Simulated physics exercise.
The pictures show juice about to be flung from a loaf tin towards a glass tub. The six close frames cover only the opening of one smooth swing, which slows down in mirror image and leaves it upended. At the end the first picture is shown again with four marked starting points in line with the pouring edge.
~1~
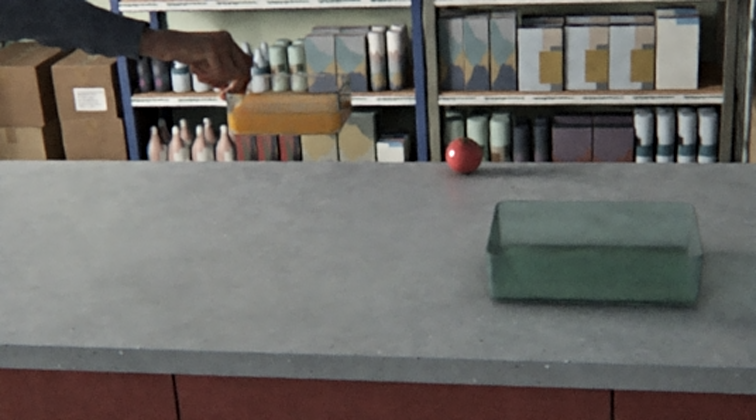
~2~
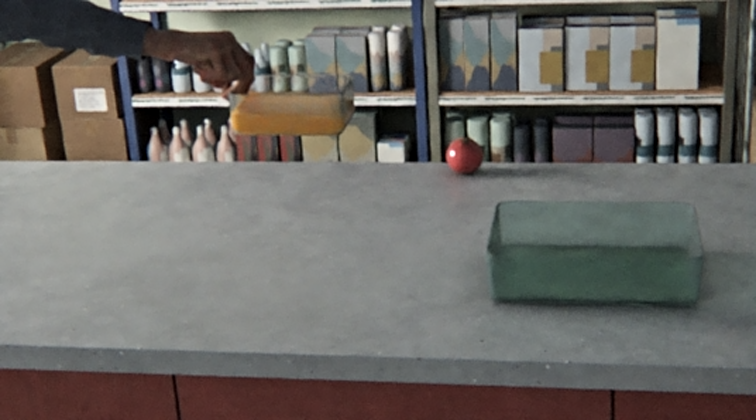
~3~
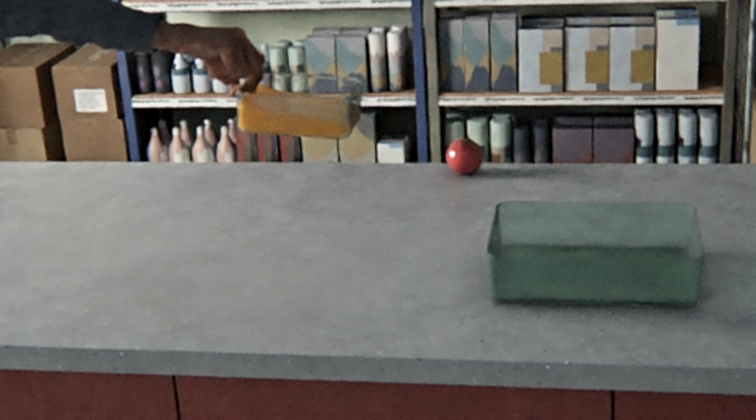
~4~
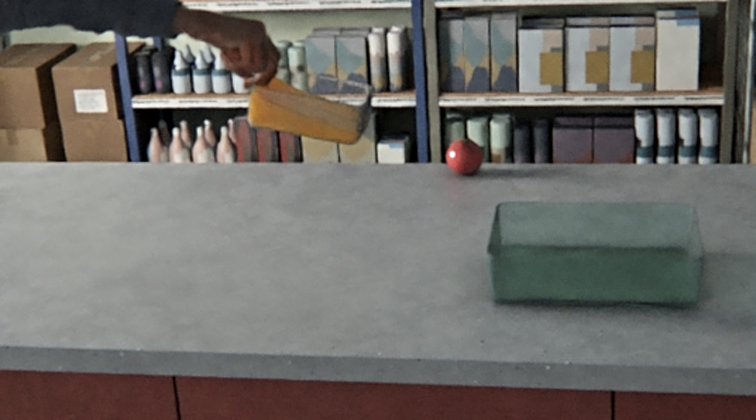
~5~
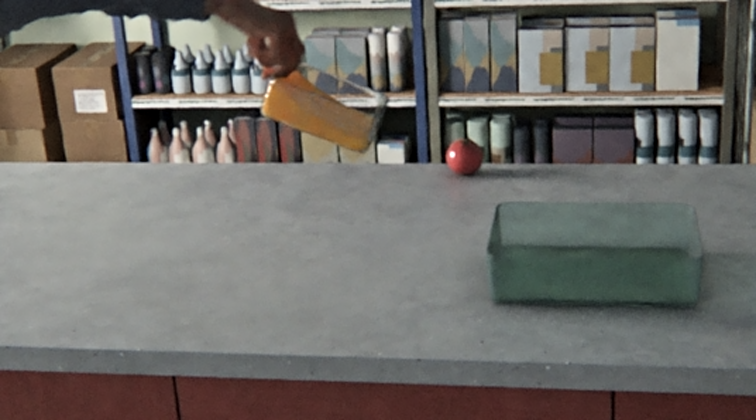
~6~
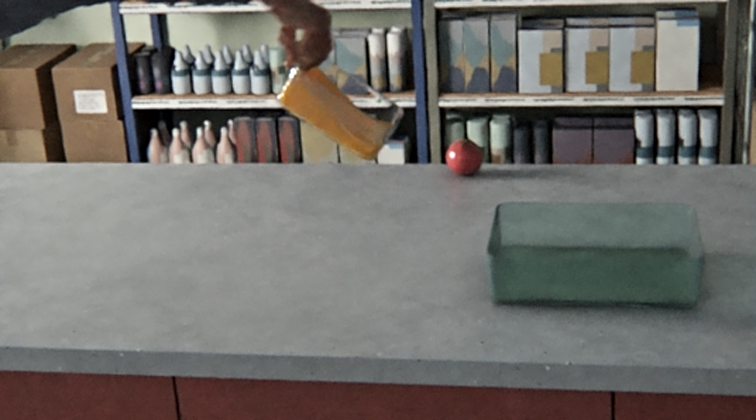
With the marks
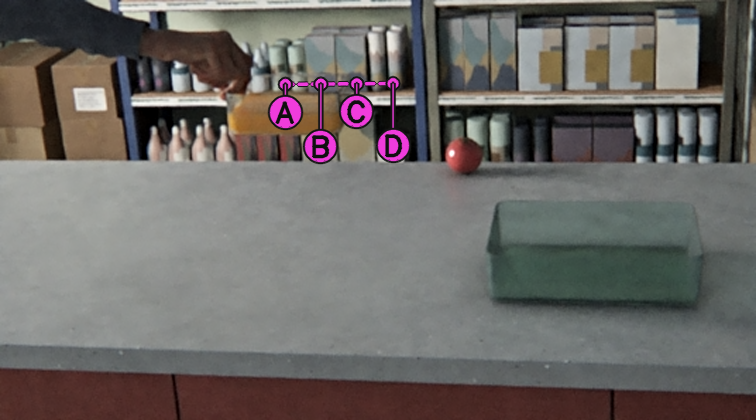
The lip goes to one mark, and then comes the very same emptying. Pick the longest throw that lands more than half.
The answer is place B.
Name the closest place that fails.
Place A.
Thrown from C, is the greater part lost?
No.
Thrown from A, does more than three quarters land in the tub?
No, it does not.
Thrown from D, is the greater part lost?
No.
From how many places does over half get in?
Three of them.
On the marked copy, A at (285, 84); B at (320, 84); C at (356, 83); D at (393, 83).
With A, about 34 % lands in the tub, 60 % falls short and 6 % goes beside or beyond.
With B, about 65 % lands in the tub, 24 % falls short and 11 % goes beside or beyond.
With C, about 69 % lands in the tub, 20 % falls short and 11 % goes beside or beyond.
With D, about 73 % lands in the tub, 8 % falls short and 19 % goes beside or beyond.
